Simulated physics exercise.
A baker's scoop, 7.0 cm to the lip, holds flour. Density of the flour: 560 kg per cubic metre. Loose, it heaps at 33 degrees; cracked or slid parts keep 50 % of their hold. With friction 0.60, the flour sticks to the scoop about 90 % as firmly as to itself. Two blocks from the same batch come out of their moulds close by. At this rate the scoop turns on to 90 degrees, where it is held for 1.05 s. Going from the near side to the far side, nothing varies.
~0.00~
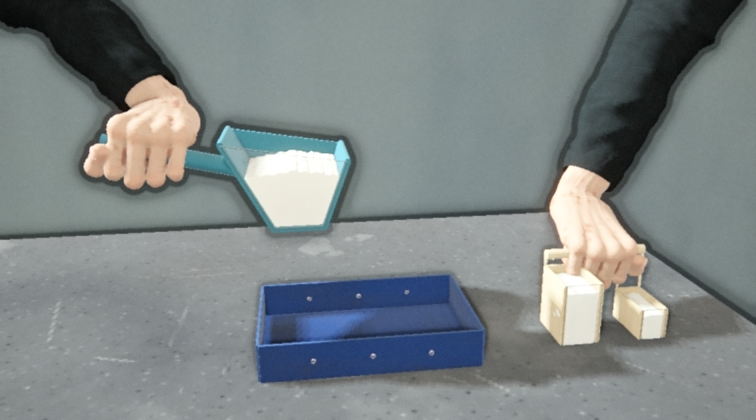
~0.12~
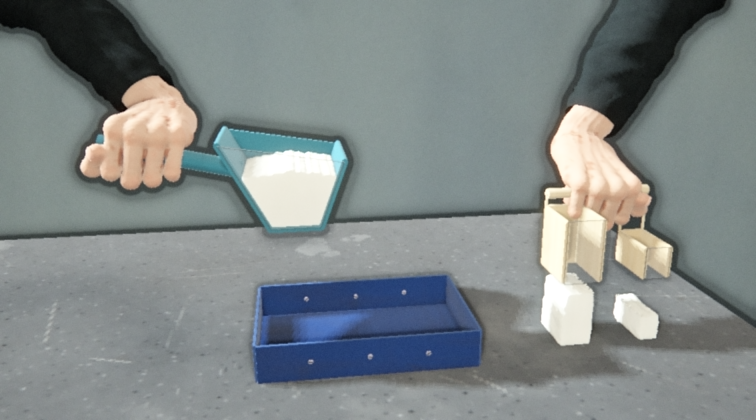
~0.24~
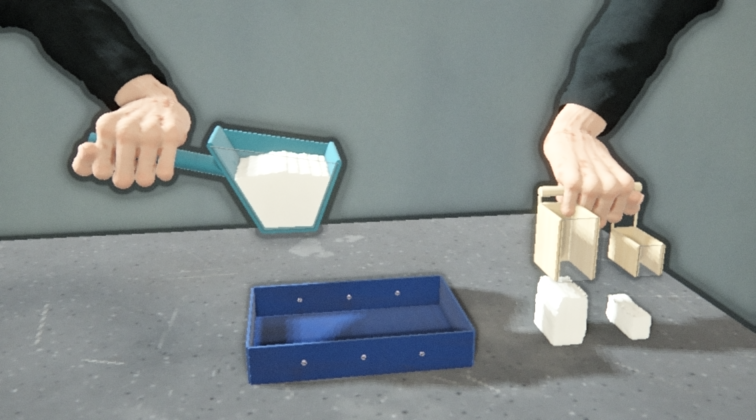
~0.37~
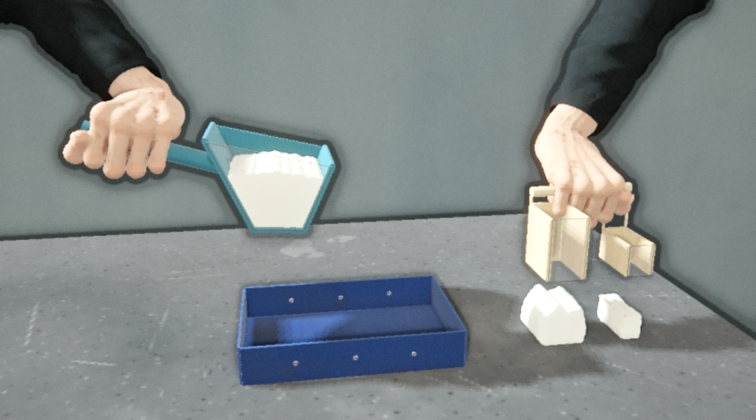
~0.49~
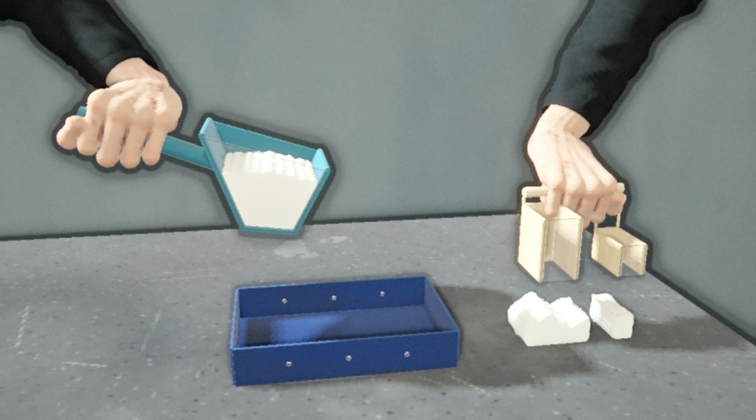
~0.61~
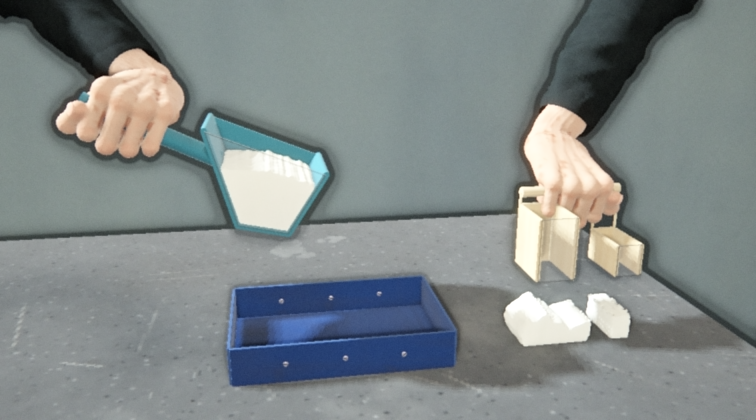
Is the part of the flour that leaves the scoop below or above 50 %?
The share settles under 50 %.
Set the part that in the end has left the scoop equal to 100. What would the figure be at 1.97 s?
Reading: Approx. 0 per cent.
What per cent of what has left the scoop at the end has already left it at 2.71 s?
Estimate: Near 20 %.
After 1.23 s, the scoop is at 35 degrees and 0 % has left it.
After 1.97 s, the scoop is at 62 degrees and 0 % has left it.
After 2.71 s, the scoop is at 89 degrees and 6 % has left it.
After 3.46 s, the scoop is at 90 degrees and 36 % has left it.
After 3.57 s, at the end, the scoop is at 90 degrees and 36 % has left it.
